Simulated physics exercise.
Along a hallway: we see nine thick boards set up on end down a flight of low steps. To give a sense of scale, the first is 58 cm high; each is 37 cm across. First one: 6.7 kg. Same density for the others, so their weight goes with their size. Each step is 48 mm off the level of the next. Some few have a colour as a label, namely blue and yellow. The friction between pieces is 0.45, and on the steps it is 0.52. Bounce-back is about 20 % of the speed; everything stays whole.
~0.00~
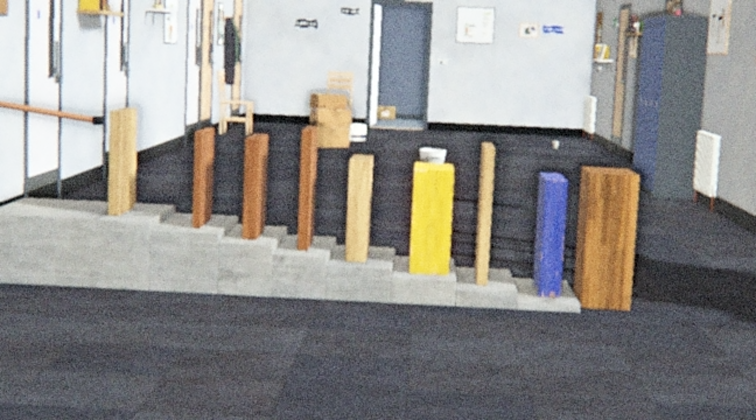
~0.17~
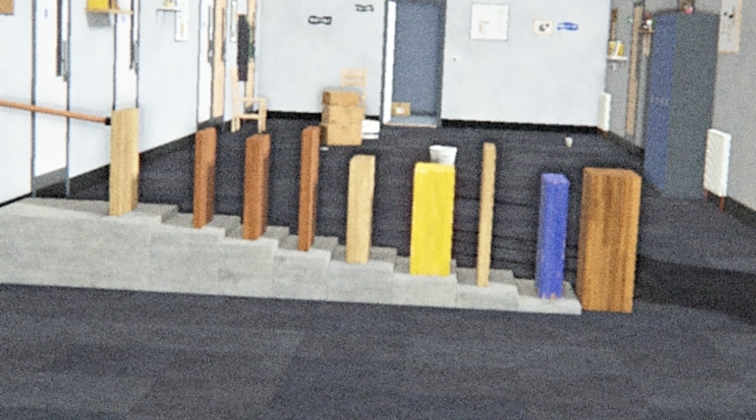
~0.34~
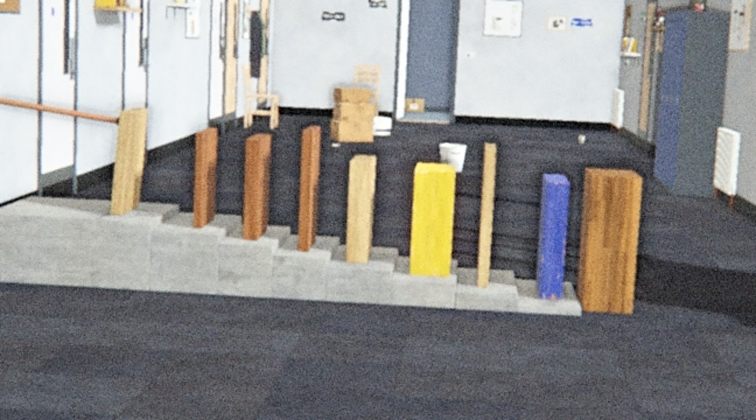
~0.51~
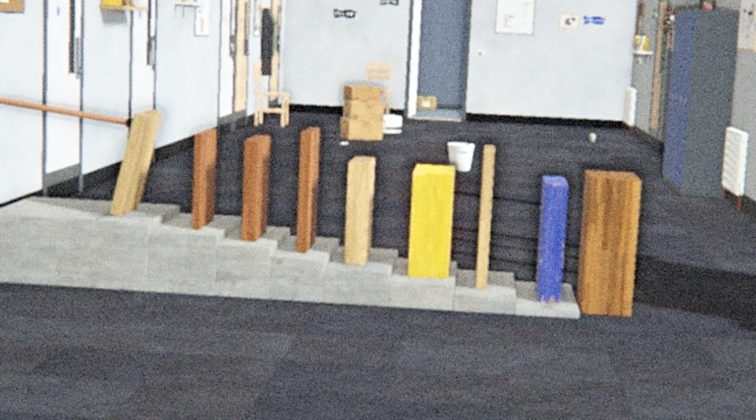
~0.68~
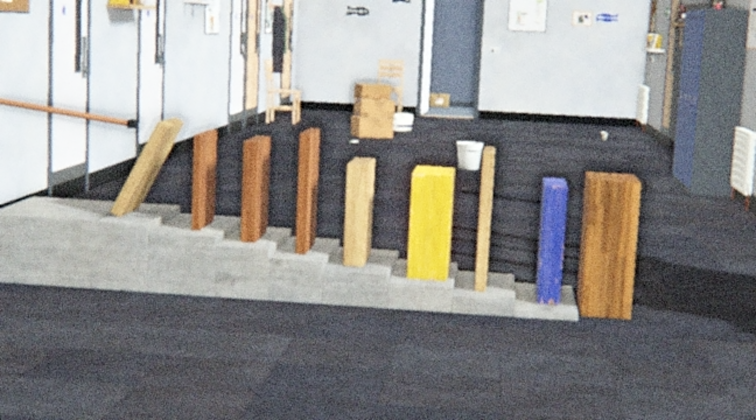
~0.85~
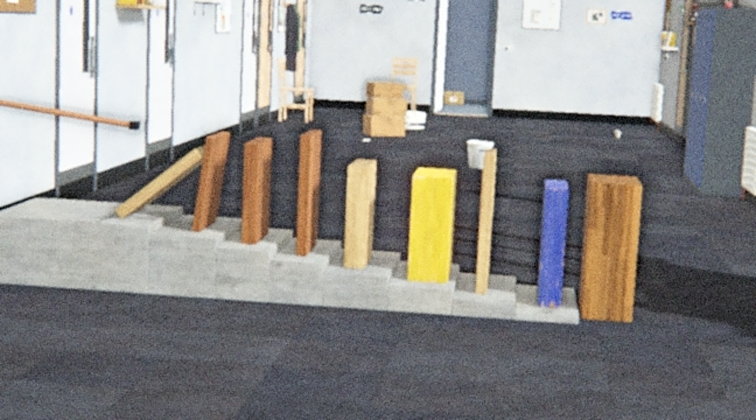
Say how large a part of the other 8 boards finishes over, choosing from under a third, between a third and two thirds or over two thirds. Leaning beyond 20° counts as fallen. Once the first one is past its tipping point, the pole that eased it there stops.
I would say more than two thirds.
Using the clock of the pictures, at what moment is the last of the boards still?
About 3.5 s.
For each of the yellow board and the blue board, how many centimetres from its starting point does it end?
Roughly yellow 40, blue 40.
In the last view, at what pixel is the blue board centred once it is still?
End point in last frame: Roughly (612, 267).
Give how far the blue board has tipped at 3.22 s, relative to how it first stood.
Rotation: Approx. 60°.
By 1.08 s, 1 of the 8 other boards over.
By 1.50 s, 4 of the 8 other boards over.
By 2.22 s, 6 of the 8 other boards over; yellow board tilted 50°; blue board tilted 13°.
By 3.22 s, 8 of the 8 other boards over; yellow board tilted 74°; blue board tilted 61°.
When it is over (3.7 s), 8 of the 8 other boards over; yellow board lying flat; blue board tilted 60°. That is 100 per cent. Not one is left standing. In pixels of the last frame, middles, yellow board near (499, 250), blue board near (612, 267).
